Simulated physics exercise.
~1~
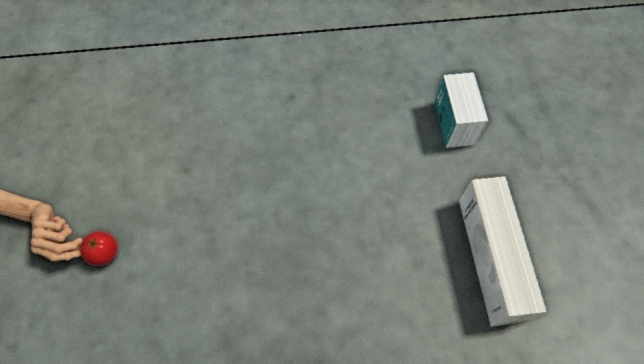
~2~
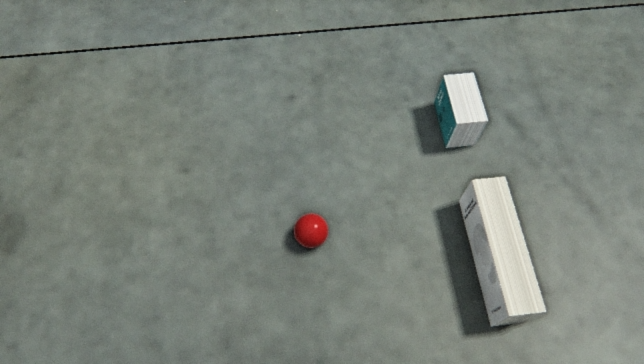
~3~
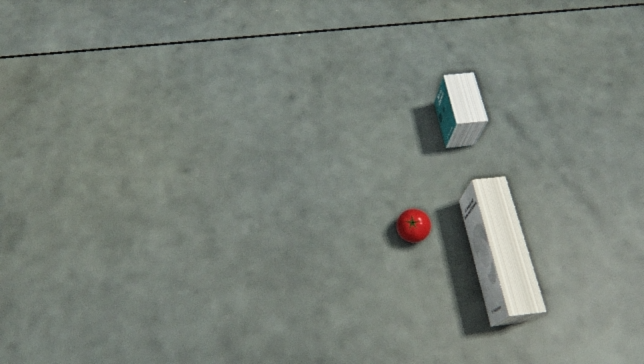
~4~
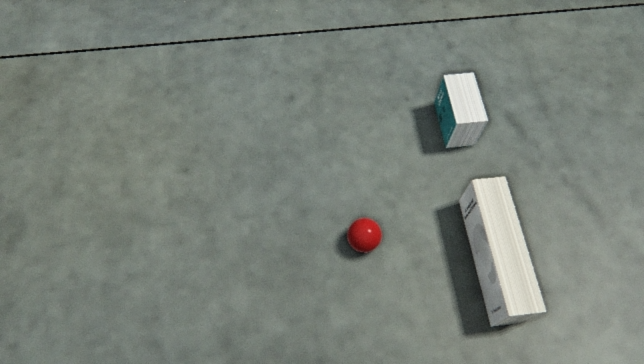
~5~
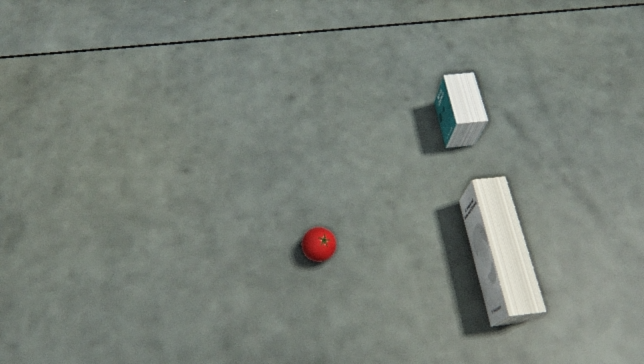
A hand sent a red tomato rolling right across a gray floor towards the gap between a small turquoise book and a larger white one, but it bounced off the white book and rolled back left, ending up short of the gap.
